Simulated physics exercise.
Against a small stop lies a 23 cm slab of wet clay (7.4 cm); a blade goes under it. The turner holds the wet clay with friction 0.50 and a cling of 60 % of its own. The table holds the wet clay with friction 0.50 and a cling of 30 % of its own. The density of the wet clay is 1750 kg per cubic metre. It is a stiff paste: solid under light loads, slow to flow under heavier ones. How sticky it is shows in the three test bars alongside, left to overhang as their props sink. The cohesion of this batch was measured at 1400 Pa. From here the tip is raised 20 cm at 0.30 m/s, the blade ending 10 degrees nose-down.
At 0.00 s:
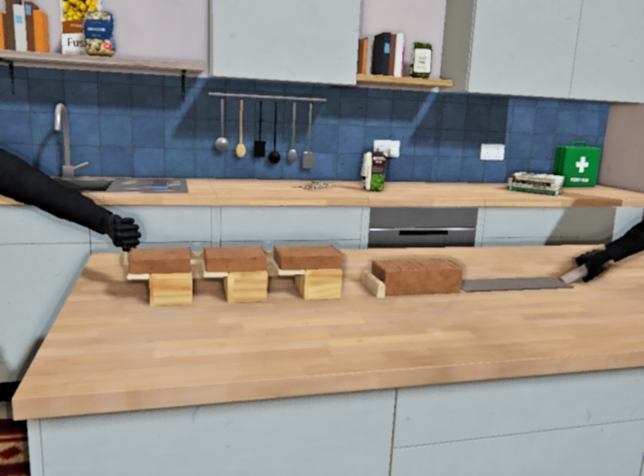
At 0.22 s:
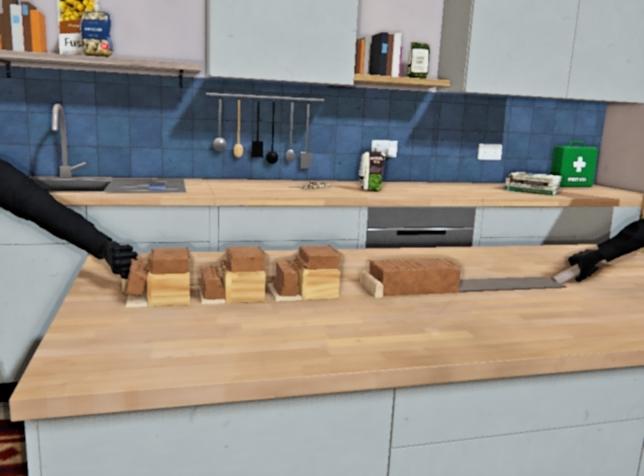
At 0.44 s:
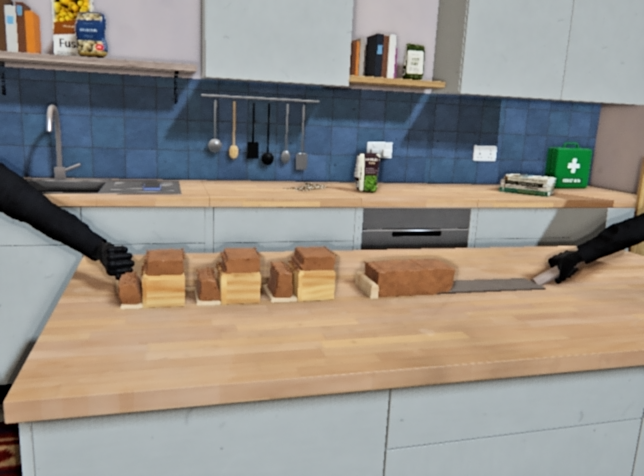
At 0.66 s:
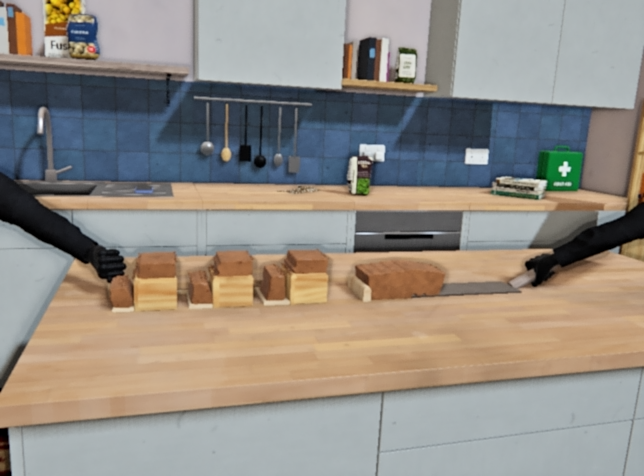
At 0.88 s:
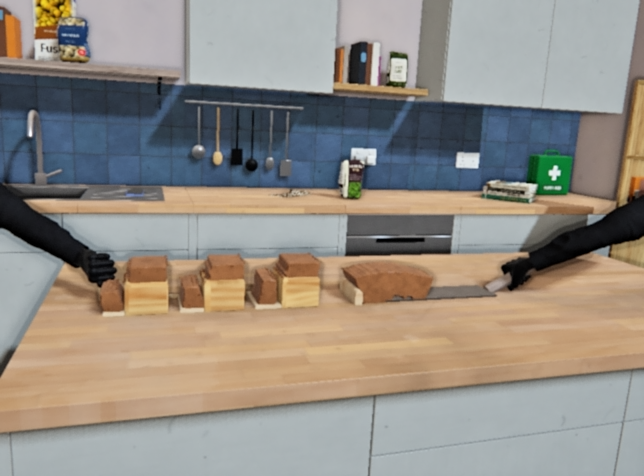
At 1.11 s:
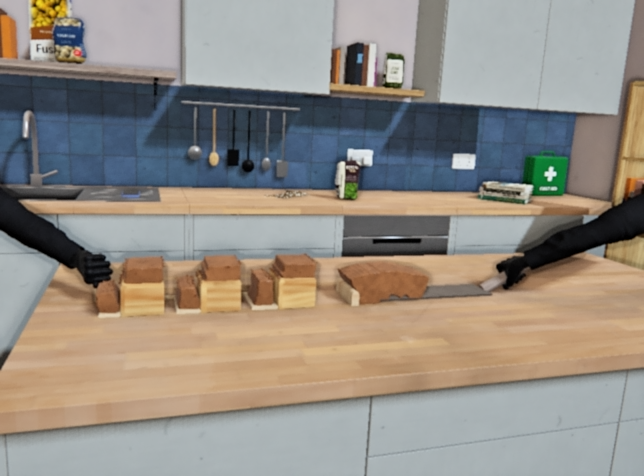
In a kitchen, three brown bars on a wooden counter sagged and broke at their left ends as their supports sank, then a black-gloved hand slid a flat blade leftward under a brown slab.
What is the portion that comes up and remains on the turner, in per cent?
It comes to some 54 %.
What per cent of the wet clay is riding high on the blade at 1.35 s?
About 20 %.
After 1.35 s, the tip is 7.6 cm up.
After 1.65 s, the tip is 17 cm up.
After 1.94 s, the tip is 20 cm up and 54 % is riding high on the blade.
After 2.23 s, the tip is 20 cm up and 54 % is riding high on the blade.
After 2.40 s, at the end, the tip is 20 cm up and 54 % is riding high on the blade.
